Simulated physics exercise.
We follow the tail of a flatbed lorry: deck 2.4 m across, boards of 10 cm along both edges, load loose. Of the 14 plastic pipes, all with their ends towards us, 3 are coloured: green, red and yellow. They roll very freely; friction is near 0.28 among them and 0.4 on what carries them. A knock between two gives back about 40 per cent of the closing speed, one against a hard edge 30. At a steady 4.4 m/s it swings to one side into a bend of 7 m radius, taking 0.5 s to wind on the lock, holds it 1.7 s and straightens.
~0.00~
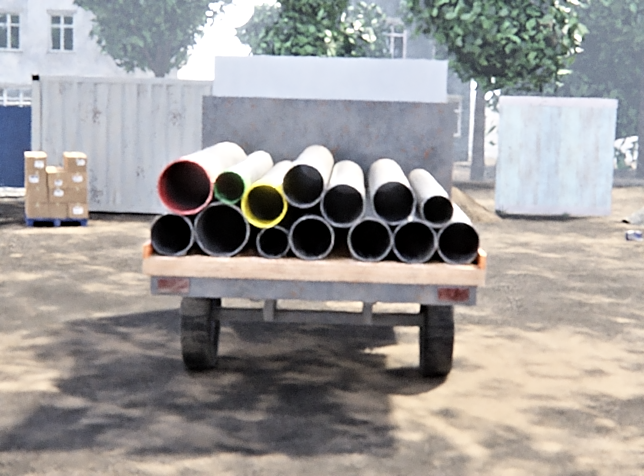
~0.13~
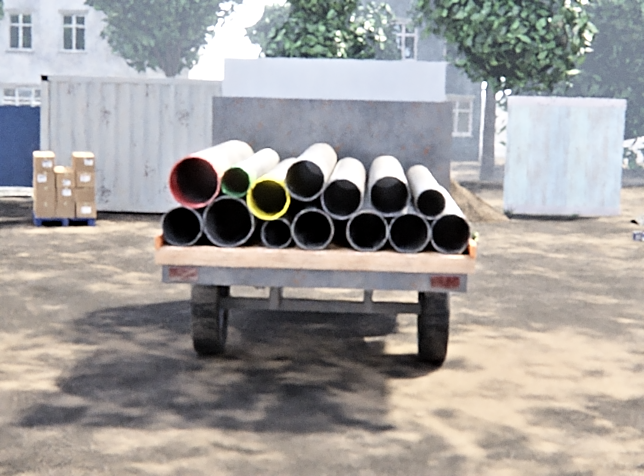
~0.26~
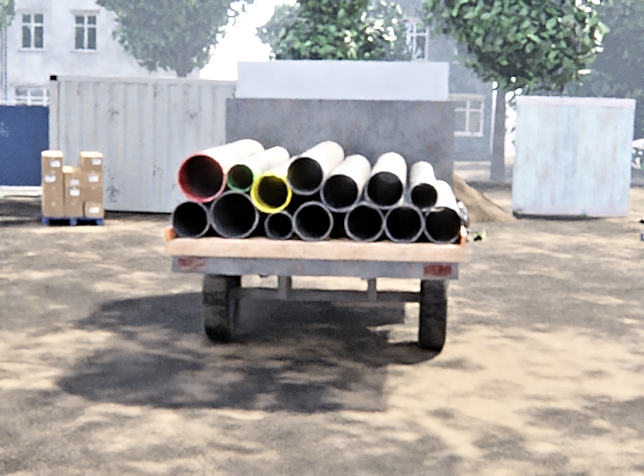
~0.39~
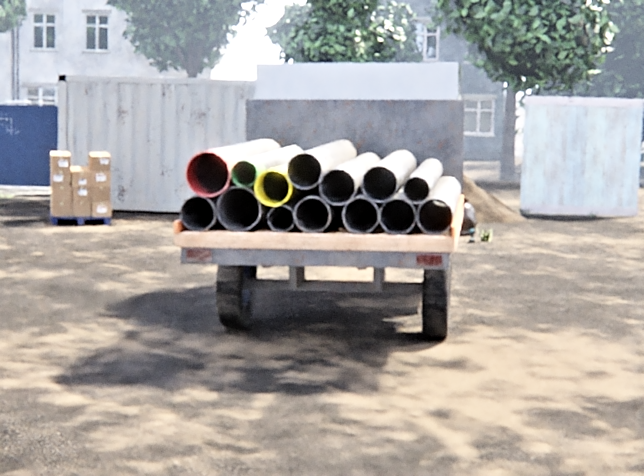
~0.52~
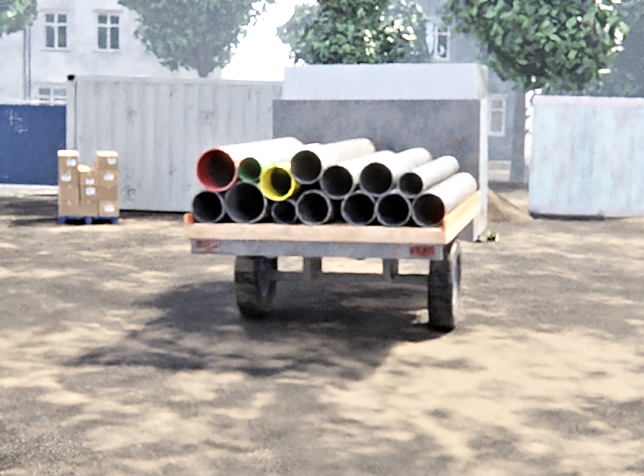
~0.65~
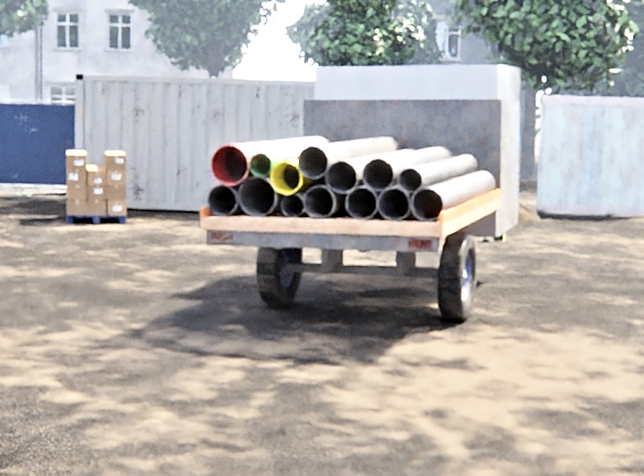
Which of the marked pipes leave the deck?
The green pipe ends on the ground, the red falls off, the yellow stays aboard.
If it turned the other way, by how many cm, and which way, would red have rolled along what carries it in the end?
About 0 cm to the left.
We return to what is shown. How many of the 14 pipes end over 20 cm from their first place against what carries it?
The count is 2.
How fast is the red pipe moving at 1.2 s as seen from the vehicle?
Near 0.8 m/s.
Then, 1.2 s in, green is up on others, 40 cm from the left edge, rolling left; red is up on others, 10 cm from the left edge, rolling left; yellow is up on others, 85 cm from the left edge; 0 of 14 are off.
Then, 1.9 s in, green is over the left board and falling; red is over the left board and gone; still the same for yellow; 2 of 14 are off.
In the end (4.0 s), green is over the left board and gone; red is over the left board and gone; yellow is up on others, 85 cm from the left edge; 2 of 14 are off.
